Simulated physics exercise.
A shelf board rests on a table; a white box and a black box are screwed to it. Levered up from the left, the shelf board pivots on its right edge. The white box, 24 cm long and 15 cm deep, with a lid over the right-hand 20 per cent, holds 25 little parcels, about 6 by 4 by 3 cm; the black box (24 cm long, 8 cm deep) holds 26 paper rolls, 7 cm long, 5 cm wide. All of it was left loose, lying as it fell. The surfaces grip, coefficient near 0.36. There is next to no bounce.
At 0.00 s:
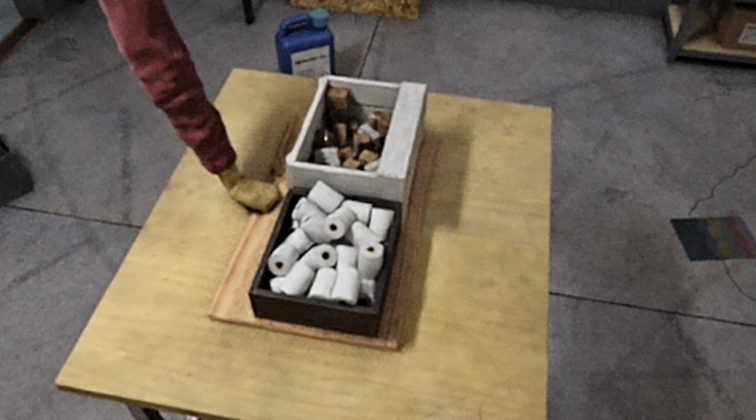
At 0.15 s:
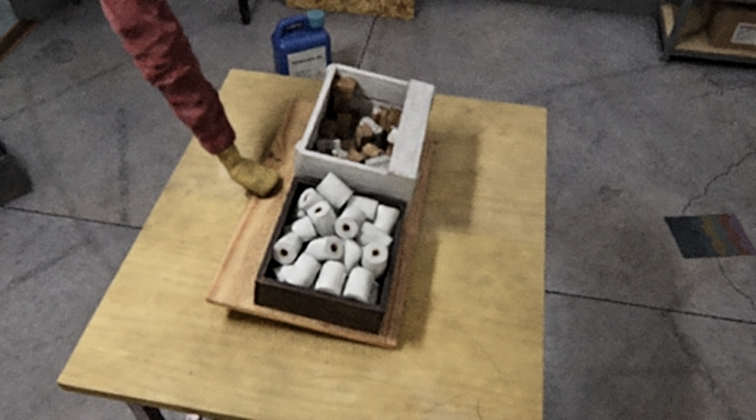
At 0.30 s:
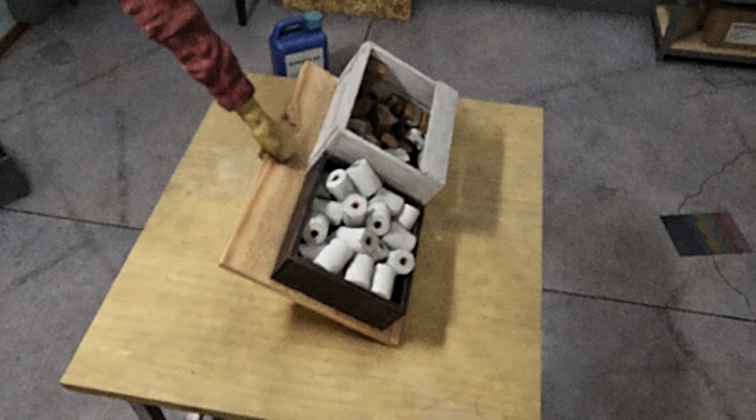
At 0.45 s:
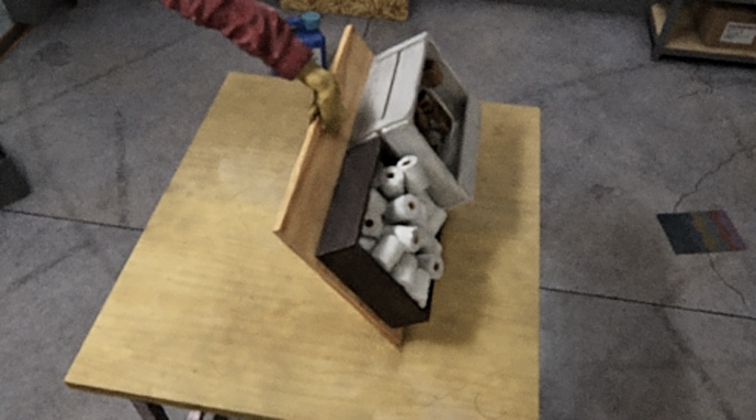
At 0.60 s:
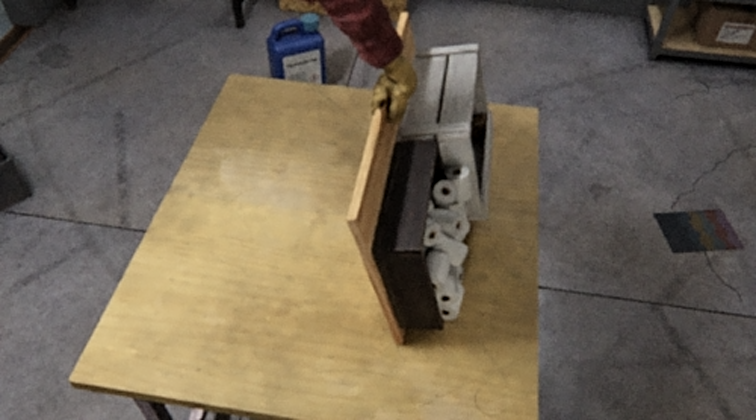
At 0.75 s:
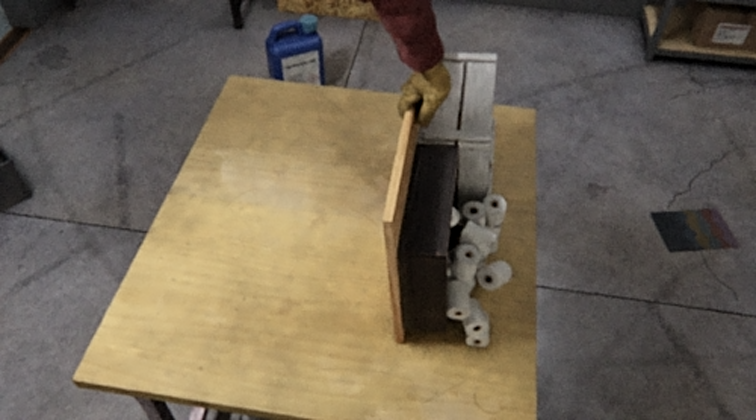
A gloved hand lifted the left side of a wooden board on a table, tilting it until it stood nearly upright with its white and black boxes attached, and several white rolls tumbled from the black one.
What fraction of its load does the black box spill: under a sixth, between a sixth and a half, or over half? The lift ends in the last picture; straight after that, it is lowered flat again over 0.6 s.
Over half.
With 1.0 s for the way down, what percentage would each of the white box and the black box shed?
White box 0, black box 60 per cent.
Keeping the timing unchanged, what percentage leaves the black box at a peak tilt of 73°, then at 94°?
50 % and 80 %.
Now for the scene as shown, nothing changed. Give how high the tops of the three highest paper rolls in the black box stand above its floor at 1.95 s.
Roughly 6 cm.
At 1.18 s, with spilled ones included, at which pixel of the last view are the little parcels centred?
Close to (389, 155).
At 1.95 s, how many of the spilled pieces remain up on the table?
My count comes to close to 6.
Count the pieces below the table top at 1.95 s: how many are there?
That count sits near 10.
After 0.94 s, tilt 65°; white box 25 in, 0 out and black box 13 in, 13 out.
After 1.18 s, tilt 17°; white box 25 in, 0 out and black box 10 in, 16 out.
After 1.52 s, tilt 0°; white box 25 in, 0 out and black box 10 in, 16 out.
Outcome (at 1.95 s), white box 25 in, 0 out and black box 10 in, 16 out. Asked share, 16 of 26, 62 per cent.
